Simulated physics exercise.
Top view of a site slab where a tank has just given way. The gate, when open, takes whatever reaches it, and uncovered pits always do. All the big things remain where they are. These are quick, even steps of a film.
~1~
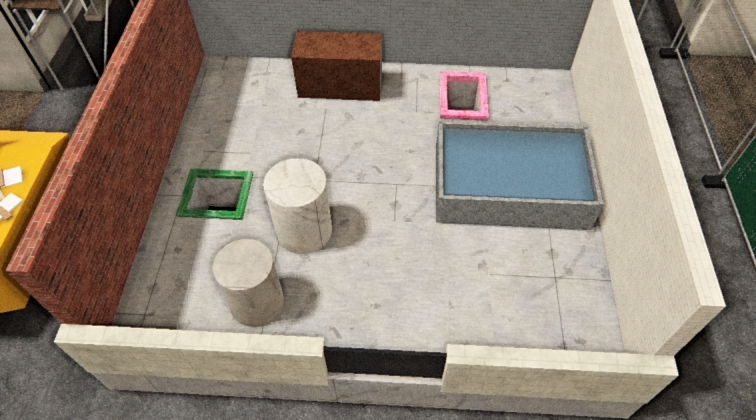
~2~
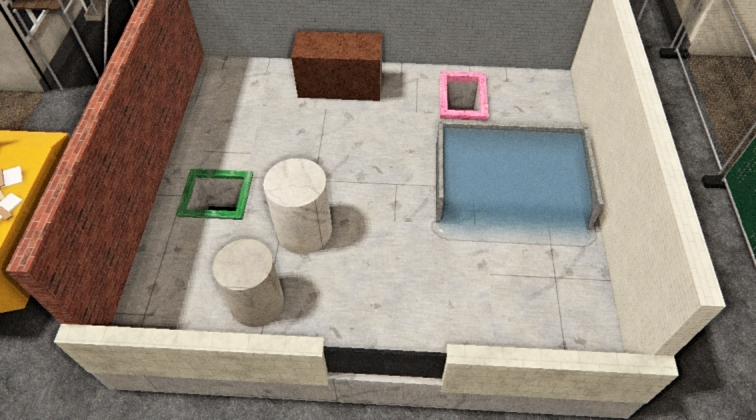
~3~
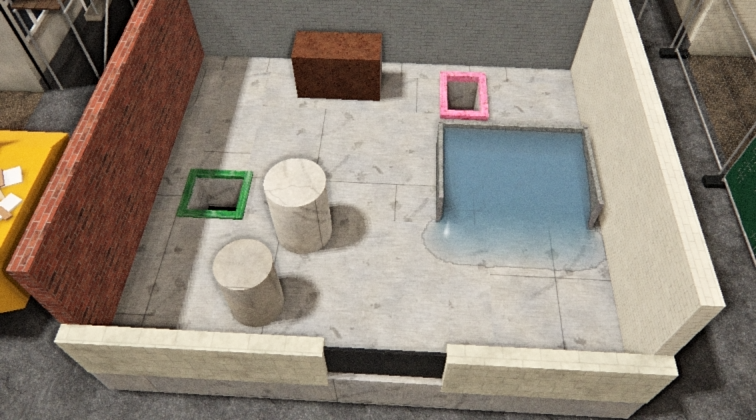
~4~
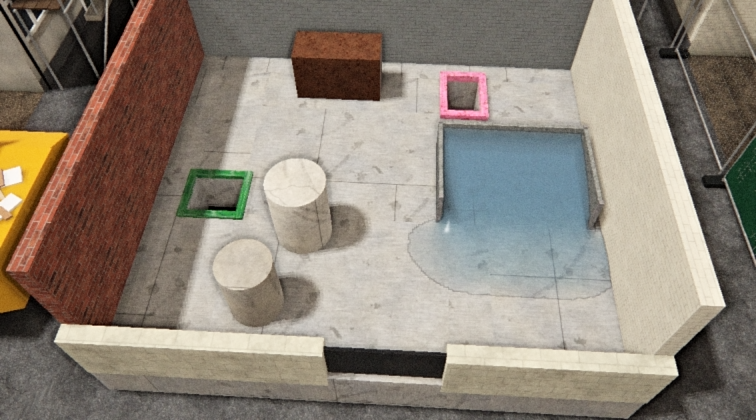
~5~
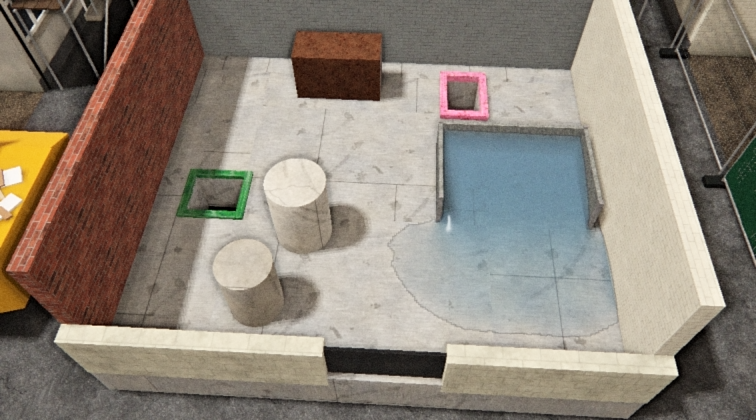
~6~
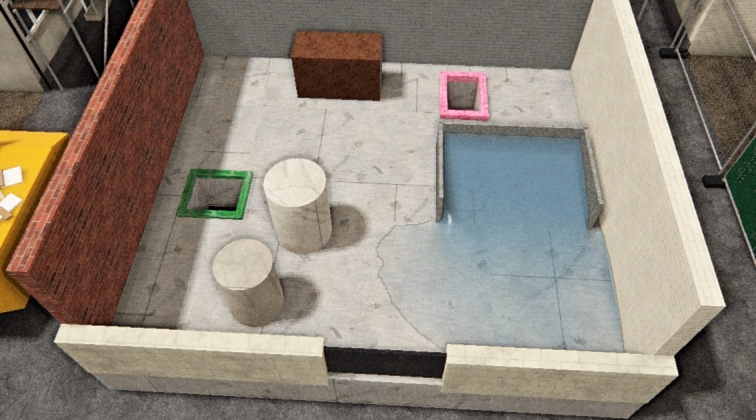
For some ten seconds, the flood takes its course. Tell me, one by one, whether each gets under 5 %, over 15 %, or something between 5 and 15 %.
The gate takes in a trifling amount - short of five per cent; the pink pit takes in a trifling amount - short of five per cent; the green pit takes in a trifling amount - short of five per cent.
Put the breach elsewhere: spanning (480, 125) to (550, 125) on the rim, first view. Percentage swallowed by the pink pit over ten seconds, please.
Pink: About 12 %.
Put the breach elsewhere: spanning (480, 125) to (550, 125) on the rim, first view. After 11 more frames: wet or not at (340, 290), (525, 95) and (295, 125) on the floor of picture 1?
Result, in sequence: Untouched by the flood; inundated; untouched by the flood.
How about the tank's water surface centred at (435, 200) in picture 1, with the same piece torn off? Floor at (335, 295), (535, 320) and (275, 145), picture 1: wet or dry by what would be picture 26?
Checking the three spots, I get swamped, swamped, high and dry.
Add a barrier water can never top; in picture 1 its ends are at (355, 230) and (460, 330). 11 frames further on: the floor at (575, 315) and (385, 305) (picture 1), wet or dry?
Result, in the order given: Swamped / swamped.
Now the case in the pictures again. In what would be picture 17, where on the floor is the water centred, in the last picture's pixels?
About (507, 286).
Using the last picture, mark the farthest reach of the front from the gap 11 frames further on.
The flood front should get to about (224, 354).
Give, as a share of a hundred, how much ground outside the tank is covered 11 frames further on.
25 %.
A moment on, water covers 25 % of the floor; the gate 0 %, the pink pit 0 %, the green pit 0 %.
Next, water covers 25 % of the floor; the gate 0 %, the pink pit 0 %, the green pit 0 %.
Then, water covers 35 % of the floor; the gate 0 %, the pink pit 0 %, the green pit 0 %.
Later, water covers 65 % of the floor; the gate 0 %, the pink pit 0 %, the green pit 0 %.
In the end, water covers 95 % of the floor; the gate 0 %, the pink pit 0 %, the green pit 1 %.
